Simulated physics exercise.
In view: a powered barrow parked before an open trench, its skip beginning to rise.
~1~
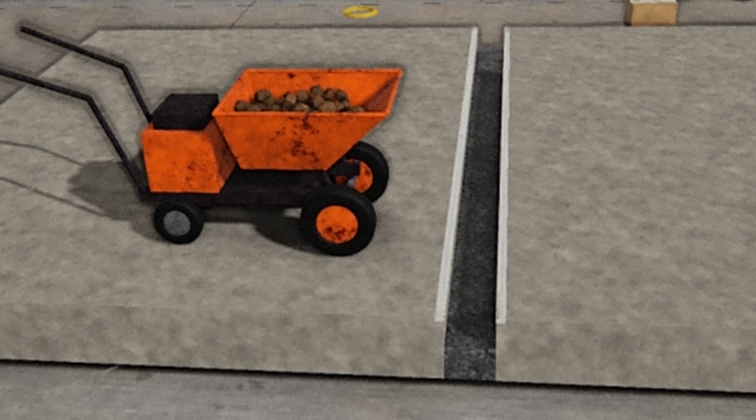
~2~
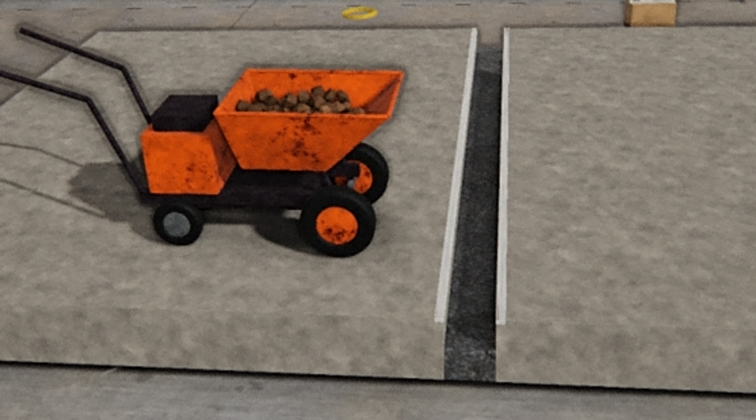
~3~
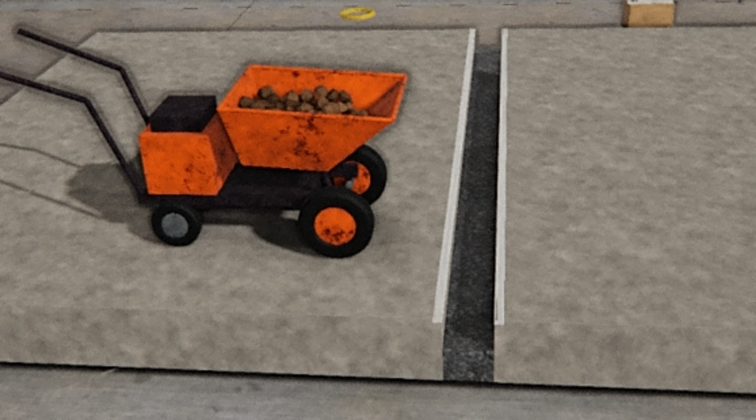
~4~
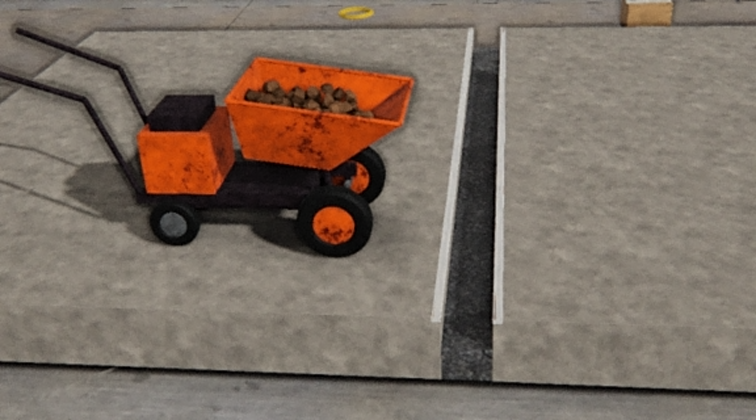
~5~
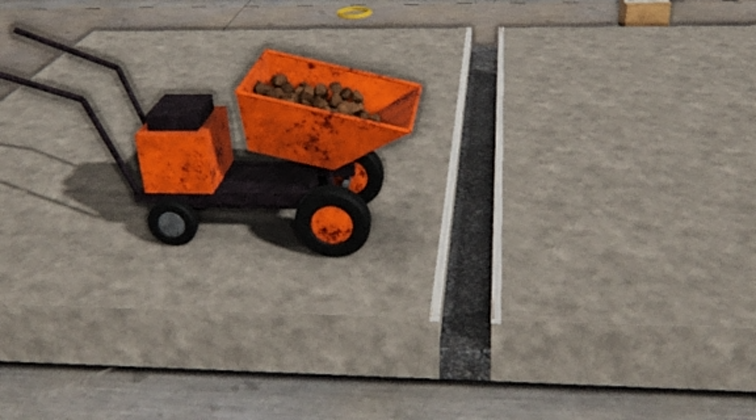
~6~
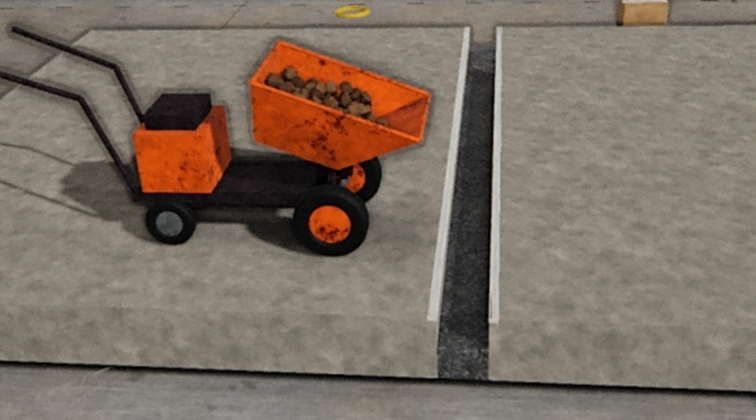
On a grey concrete surface split by a narrow dark trench, an orange powered barrow stands to the left with its skip full of brown clods; the skip rises at the back and tilts forward toward the right.
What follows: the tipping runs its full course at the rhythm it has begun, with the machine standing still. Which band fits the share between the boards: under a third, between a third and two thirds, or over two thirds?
The trench ends with between a third and two thirds of it.
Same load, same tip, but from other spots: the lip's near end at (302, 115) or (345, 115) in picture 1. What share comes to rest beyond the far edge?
First some 0, then 0 per cent.
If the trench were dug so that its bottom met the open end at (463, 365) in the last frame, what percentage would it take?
Near 70 %.
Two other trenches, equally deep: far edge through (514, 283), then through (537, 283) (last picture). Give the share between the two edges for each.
Roughly 70 per cent, and 90 per cent.
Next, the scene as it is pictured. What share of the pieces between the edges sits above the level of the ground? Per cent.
It comes to 5 per cent or so.
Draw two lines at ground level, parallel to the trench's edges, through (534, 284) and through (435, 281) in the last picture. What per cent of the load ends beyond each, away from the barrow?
In turn 10 and 70 in a hundred.
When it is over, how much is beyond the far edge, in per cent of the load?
Roughly 20 in a hundred.
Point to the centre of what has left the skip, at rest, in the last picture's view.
Around (484, 246).
Just after the last frame, skip tipped steeply; every one in the skip.
A moment on, skip tipped right over; roughly half in the skip; roughly a third in or heaped over the trench; about a tenth beyond it.
Further on, skip tipped right over; roughly a quarter in the skip; roughly half in or heaped over the trench; roughly a quarter beyond it.
When it is over, skip tipped right over; roughly a quarter in the skip; roughly half in or heaped over the trench; roughly a quarter beyond it.
